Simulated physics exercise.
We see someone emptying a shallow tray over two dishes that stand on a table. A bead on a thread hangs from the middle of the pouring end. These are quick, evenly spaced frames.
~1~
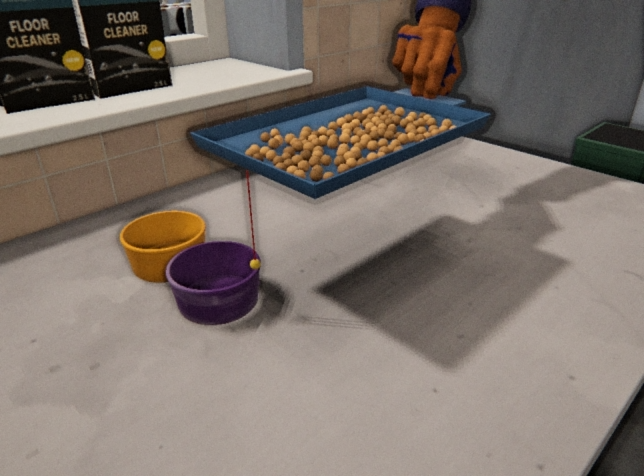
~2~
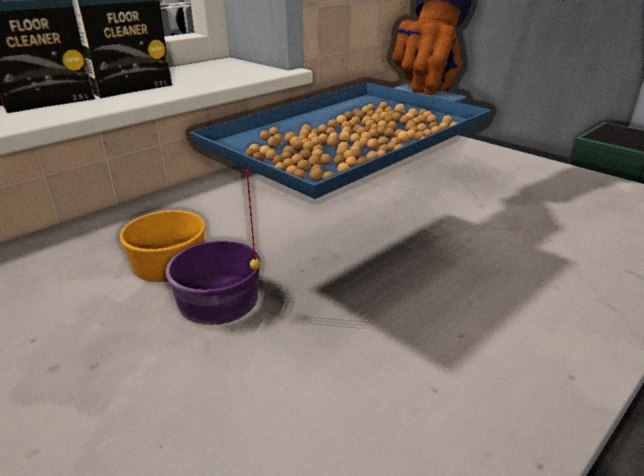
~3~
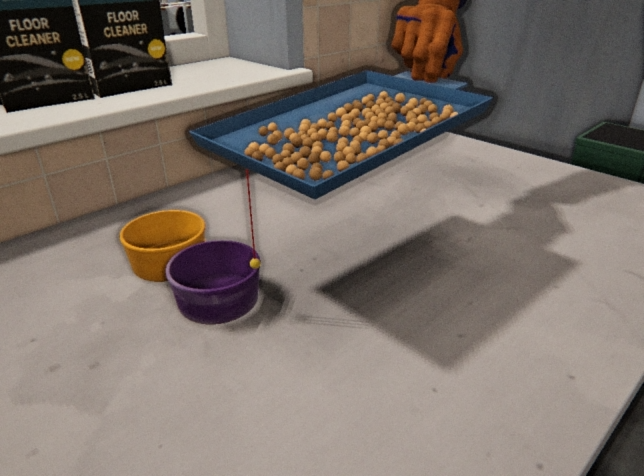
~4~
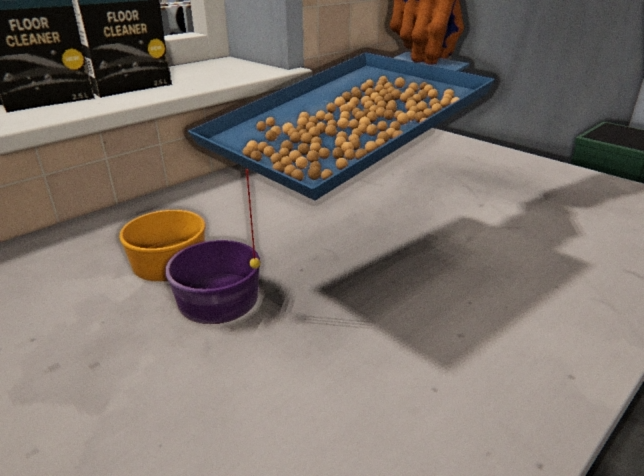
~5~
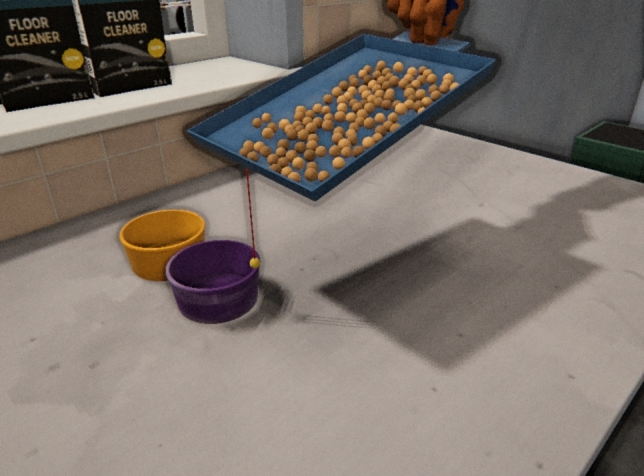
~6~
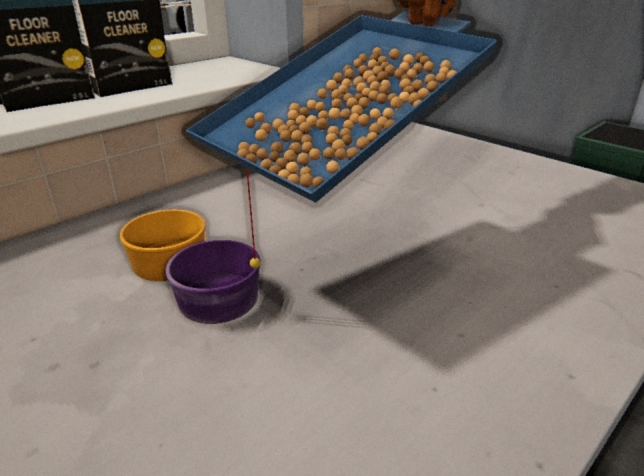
On a pale tabletop near two floor cleaner packages, an orange-gloved hand held a blue tray of small round beads above an orange dish and a purple one, then steadily raised its far end, and the beads began shifting.
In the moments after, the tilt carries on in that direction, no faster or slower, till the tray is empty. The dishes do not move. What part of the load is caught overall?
They take under half between them.
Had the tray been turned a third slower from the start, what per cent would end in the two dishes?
Close to 10 per cent.
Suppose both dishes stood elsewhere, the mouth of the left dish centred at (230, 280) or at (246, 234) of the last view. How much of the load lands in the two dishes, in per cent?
The first gives 80 %, the second 0 %.
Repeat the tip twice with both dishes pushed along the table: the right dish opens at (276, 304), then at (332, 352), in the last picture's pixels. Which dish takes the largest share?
In turn: The right-hand dish; the left dish.
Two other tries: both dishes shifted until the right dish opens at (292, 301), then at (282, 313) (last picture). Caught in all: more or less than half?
One: The smaller part. Two: Most of it.
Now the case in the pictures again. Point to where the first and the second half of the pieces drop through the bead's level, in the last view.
First near (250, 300), later near (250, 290).
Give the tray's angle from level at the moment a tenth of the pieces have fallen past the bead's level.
At some 65 degrees.
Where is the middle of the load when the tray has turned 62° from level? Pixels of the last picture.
Around (265, 165).
Just after the last frame, tray tipped steeply; the larger part on the tray; about a tenth outside both; roughly a quarter in the air.
A moment on, tray tipped past a quarter turn; about a tenth on the tray; about a tenth in the right dish; the larger part outside both; about a tenth in the air.
Further on, tray tipped past a quarter turn; about a tenth in the right dish; the larger part outside both.
When it is over, tray tipped past a quarter turn; about a tenth in the right dish; not one in the left dish; the larger part outside both.
